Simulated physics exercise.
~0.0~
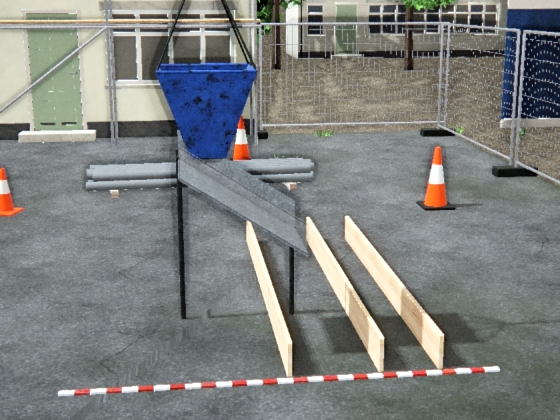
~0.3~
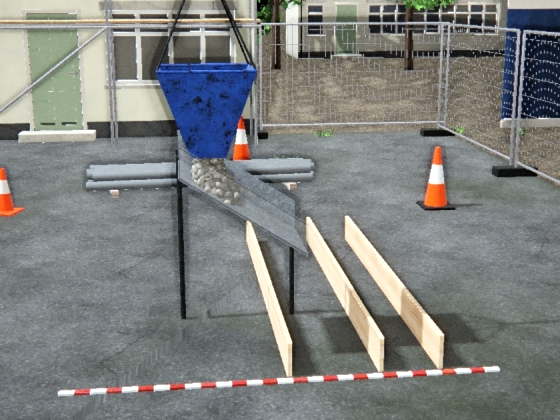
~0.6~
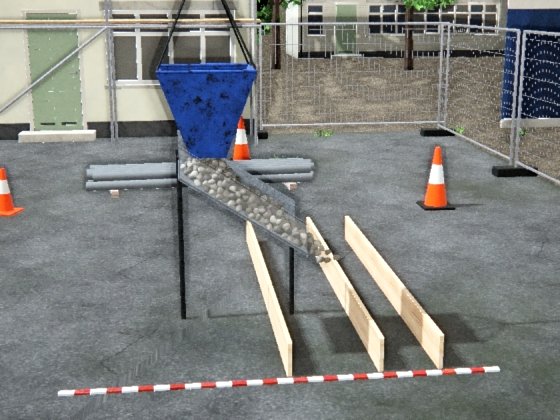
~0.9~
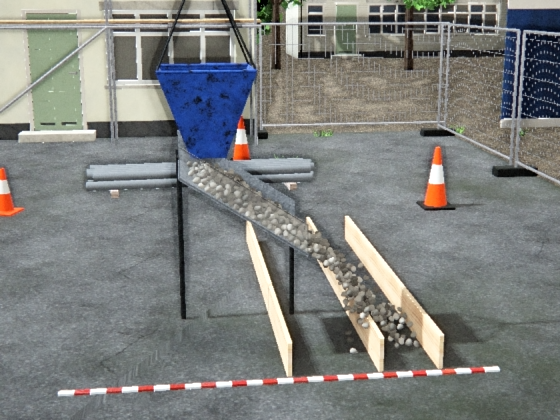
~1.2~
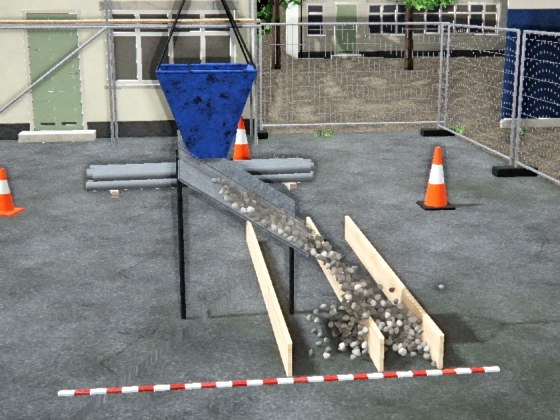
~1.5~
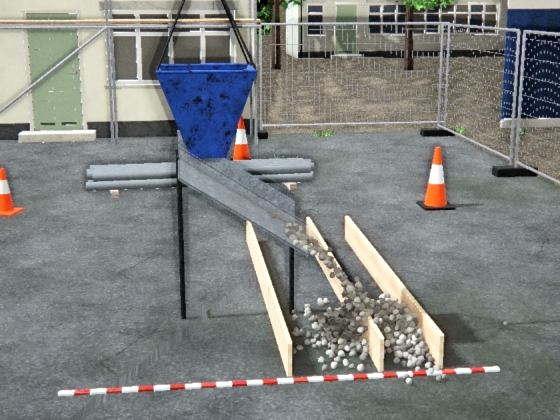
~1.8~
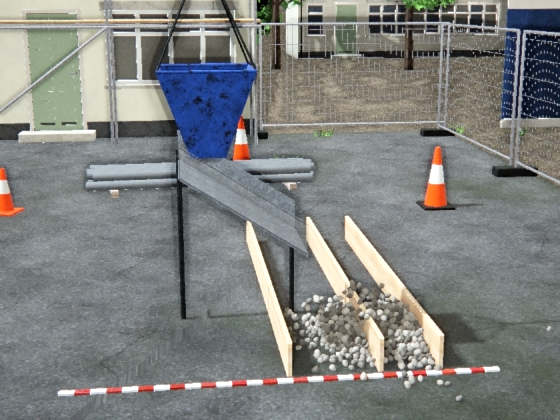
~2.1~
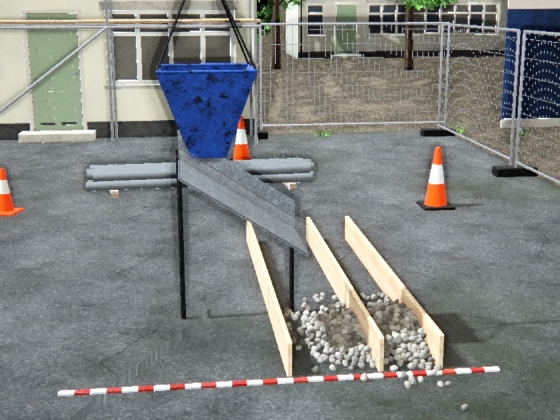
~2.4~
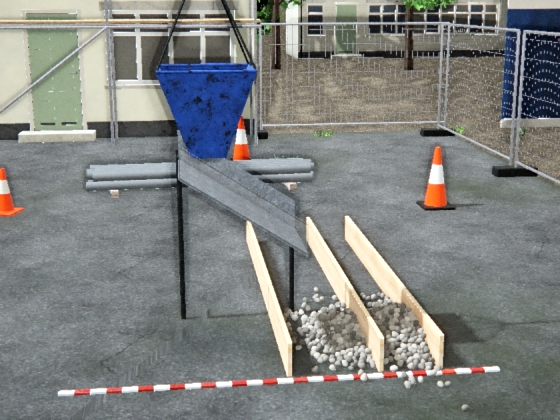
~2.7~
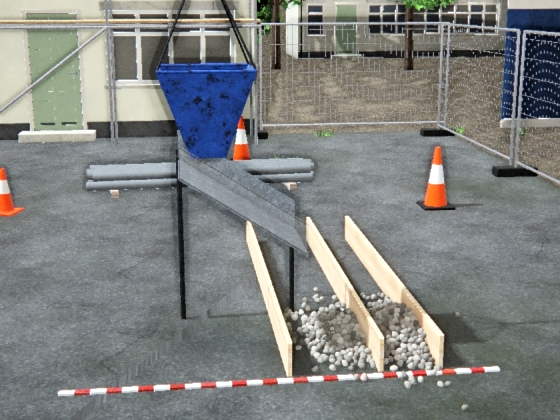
A blue hopper drops stones down a sloping steel slide, and they settle among wooden planks.
